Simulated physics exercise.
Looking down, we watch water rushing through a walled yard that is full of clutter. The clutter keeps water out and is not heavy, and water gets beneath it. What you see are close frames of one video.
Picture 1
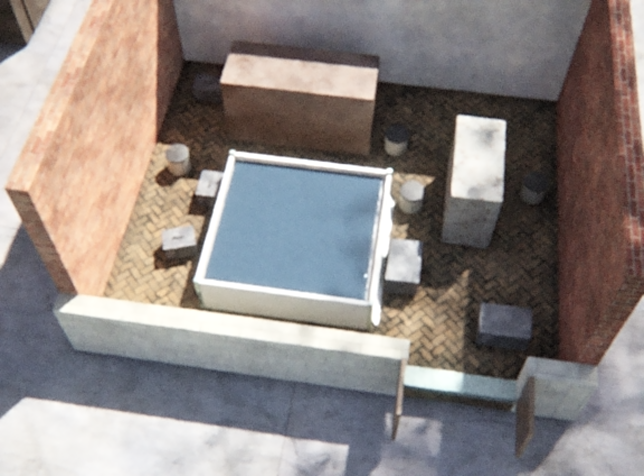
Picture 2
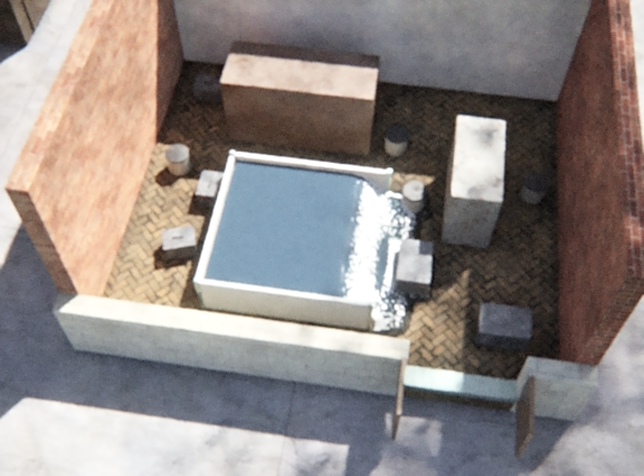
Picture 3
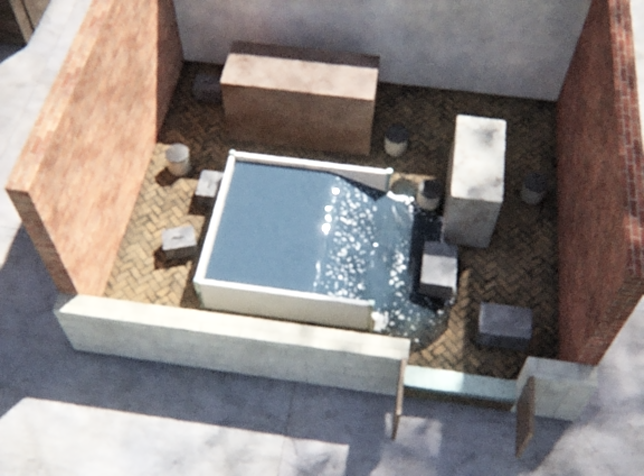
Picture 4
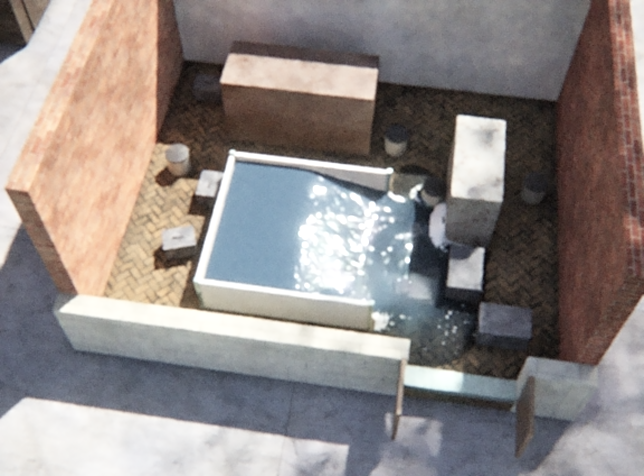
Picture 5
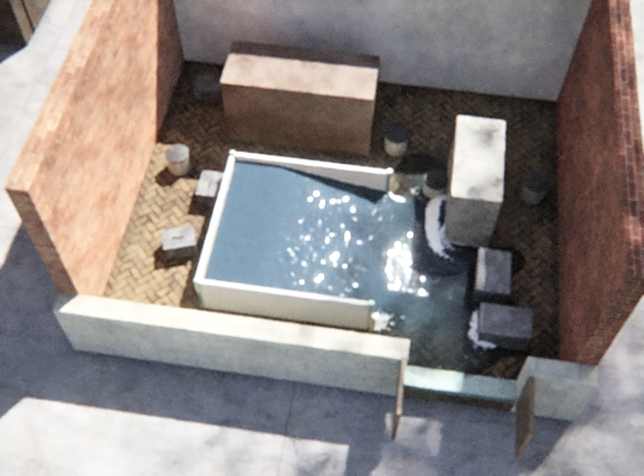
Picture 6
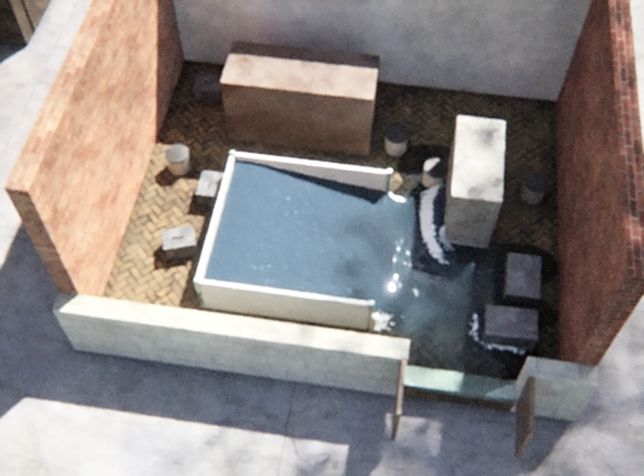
The footage shows water spilling from the right side of a white-walled tank in a brick-walled yard, spreading across the paved floor as it pushes a gray block rightward past a tall pale block and shifts a small pail.
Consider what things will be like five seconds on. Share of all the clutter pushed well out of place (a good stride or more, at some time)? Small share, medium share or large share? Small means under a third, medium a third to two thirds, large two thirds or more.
A medium share.
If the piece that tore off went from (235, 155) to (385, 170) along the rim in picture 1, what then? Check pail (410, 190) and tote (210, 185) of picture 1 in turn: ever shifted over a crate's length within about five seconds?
In that order: Not that far, not that far.
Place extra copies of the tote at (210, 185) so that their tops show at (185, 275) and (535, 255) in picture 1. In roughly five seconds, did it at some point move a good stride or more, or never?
Taking them in order, the first one never gets that far and the second one goes the distance.
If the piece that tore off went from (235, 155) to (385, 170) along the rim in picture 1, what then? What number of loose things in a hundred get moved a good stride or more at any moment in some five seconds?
Near 80 %.
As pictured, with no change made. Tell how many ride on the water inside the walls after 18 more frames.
Counting them up gives 5.
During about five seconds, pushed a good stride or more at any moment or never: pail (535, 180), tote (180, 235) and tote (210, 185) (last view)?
Listed order gives past that mark, then below that mark, and lastly below that mark.
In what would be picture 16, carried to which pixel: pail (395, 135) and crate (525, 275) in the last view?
The first should be near (386, 111), the second near (553, 247).
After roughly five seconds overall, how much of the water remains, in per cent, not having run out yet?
I make it 76 per cent.
A moment on, 2 of 10 are well off their spots; 1 afloat.
Next, 3 of 10 are well off their spots; 3 afloat.
Later, 6 of 10 are well off their spots; 5 afloat.
In the end, 6 of 10 are well off their spots, and 6 have been at some point; 5 afloat.
